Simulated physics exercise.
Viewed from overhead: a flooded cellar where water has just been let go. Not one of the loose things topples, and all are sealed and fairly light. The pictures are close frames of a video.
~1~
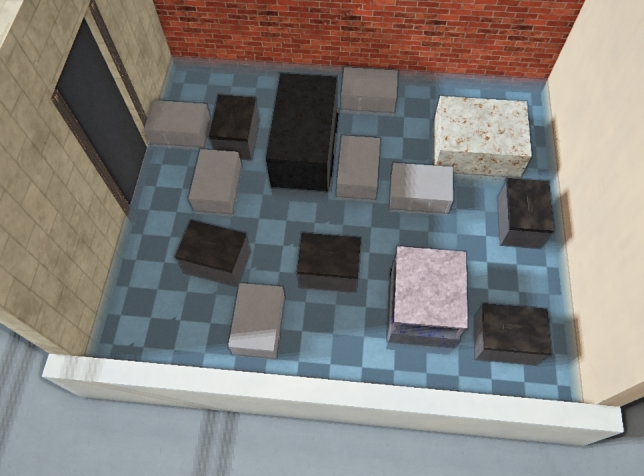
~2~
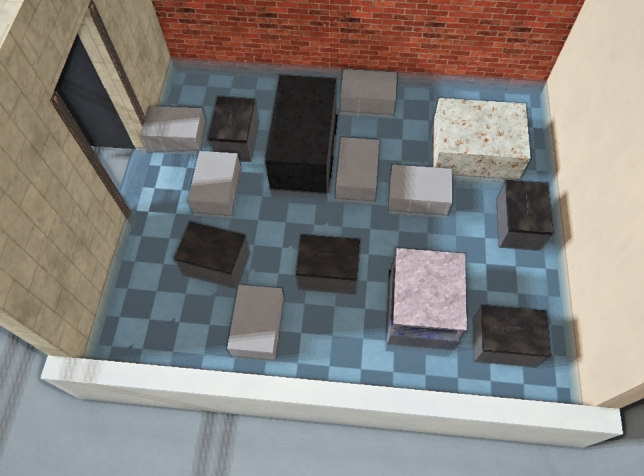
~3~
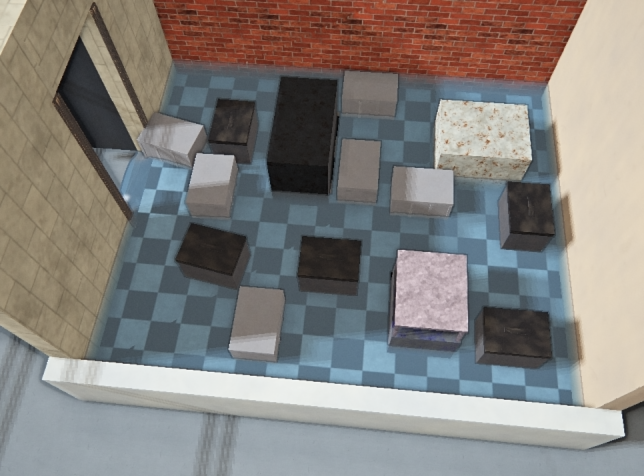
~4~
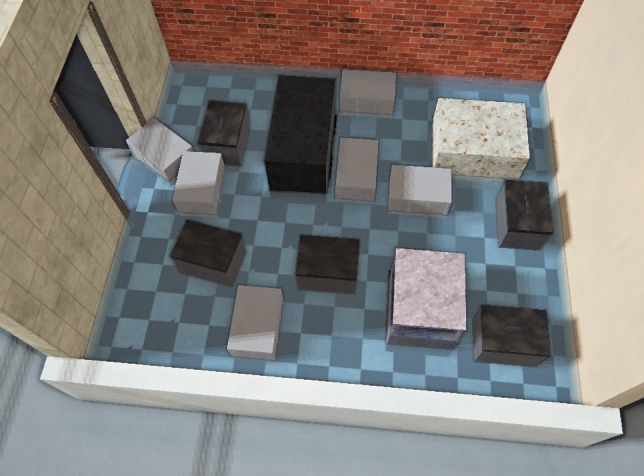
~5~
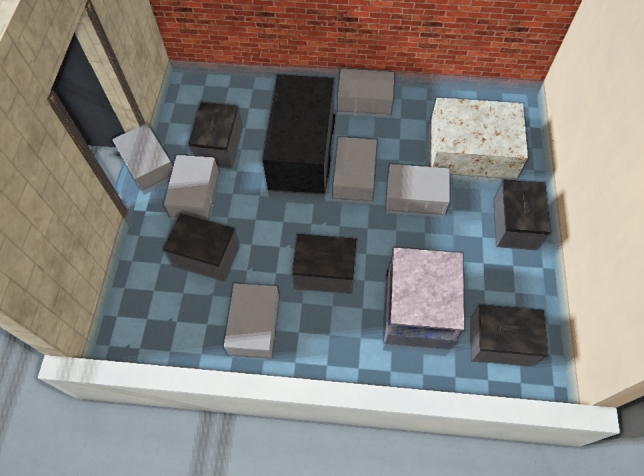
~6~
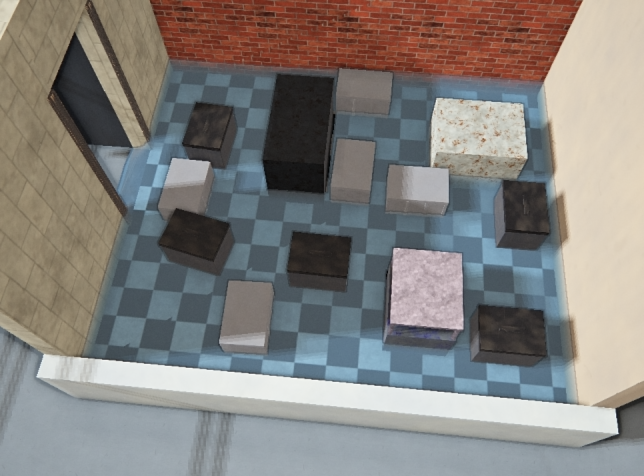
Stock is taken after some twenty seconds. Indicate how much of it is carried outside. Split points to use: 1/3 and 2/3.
From 1/3 to 2/3.
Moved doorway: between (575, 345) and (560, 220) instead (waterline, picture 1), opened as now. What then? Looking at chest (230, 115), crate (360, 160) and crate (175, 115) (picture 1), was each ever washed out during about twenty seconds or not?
Listed order gives stays put, departs, stays put.
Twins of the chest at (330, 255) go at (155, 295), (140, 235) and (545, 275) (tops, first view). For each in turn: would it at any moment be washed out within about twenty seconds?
Outcomes in turn are expelled, expelled, not expelled.
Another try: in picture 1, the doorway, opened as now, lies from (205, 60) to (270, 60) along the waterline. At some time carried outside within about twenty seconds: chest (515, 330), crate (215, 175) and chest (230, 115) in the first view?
In the order given: Retained, flushed out, flushed out.
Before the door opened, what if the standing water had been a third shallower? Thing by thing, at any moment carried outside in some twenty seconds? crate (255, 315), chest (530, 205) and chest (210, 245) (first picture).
In turn: Yes, left behind, washed out.
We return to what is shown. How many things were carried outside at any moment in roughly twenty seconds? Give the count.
The count is 7.
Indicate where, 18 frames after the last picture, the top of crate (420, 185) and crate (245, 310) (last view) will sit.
About (419, 209) and (167, 254).
A moment on, 1 of 11 are out; 10 afloat.
Next, 4 of 11 are out; 7 afloat.
Later, 6 of 11 are out; 5 afloat.
In the end, 7 of 11 are out; 4 afloat.
